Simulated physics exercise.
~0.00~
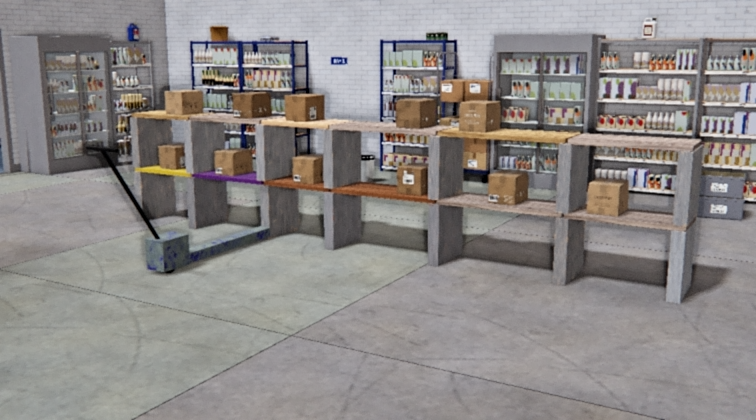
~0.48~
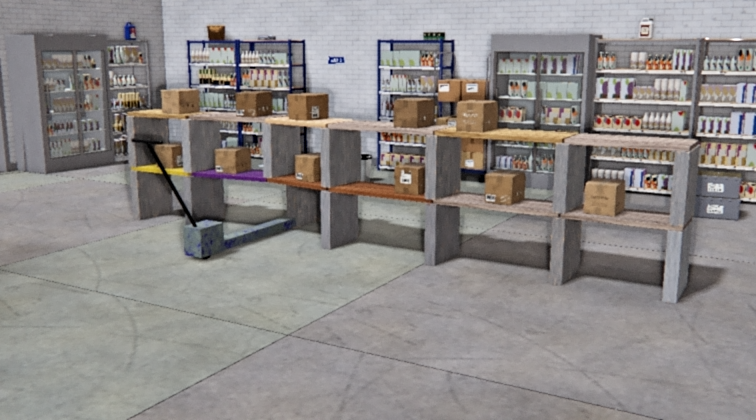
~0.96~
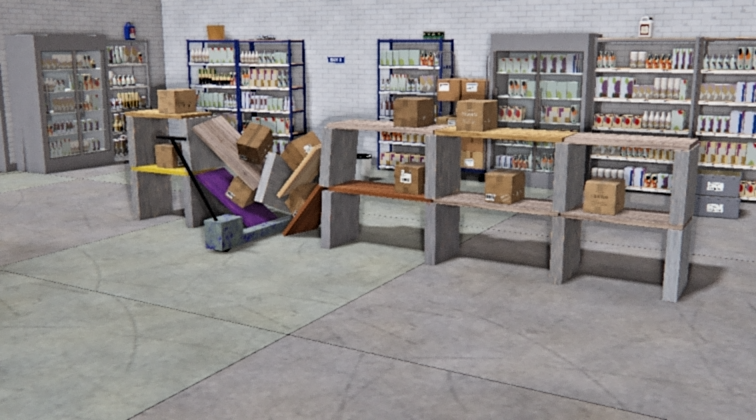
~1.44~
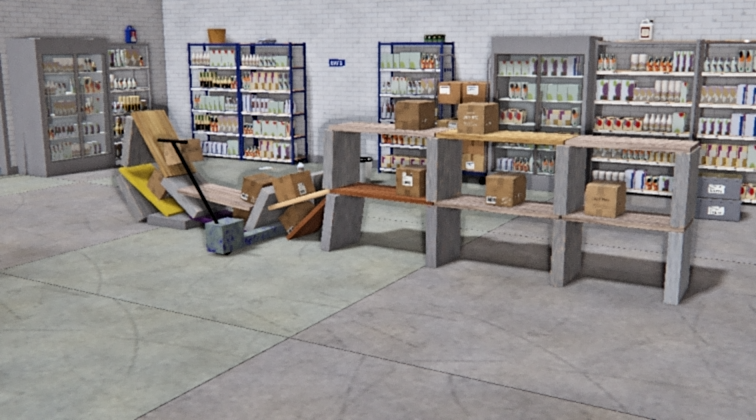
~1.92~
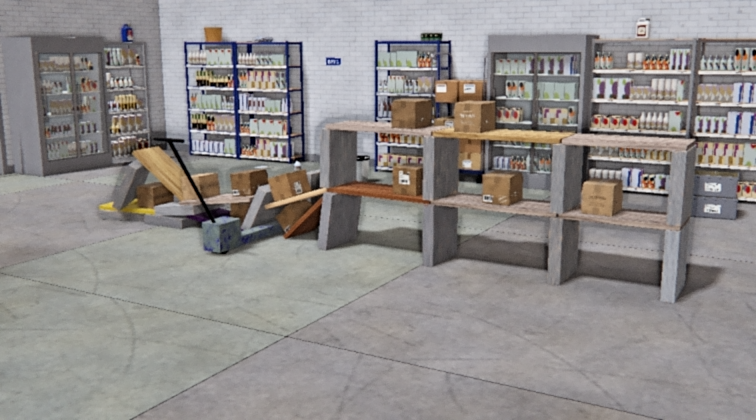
A floor jack pushes into the makeshift rack, and its left part collapses while the right stands.
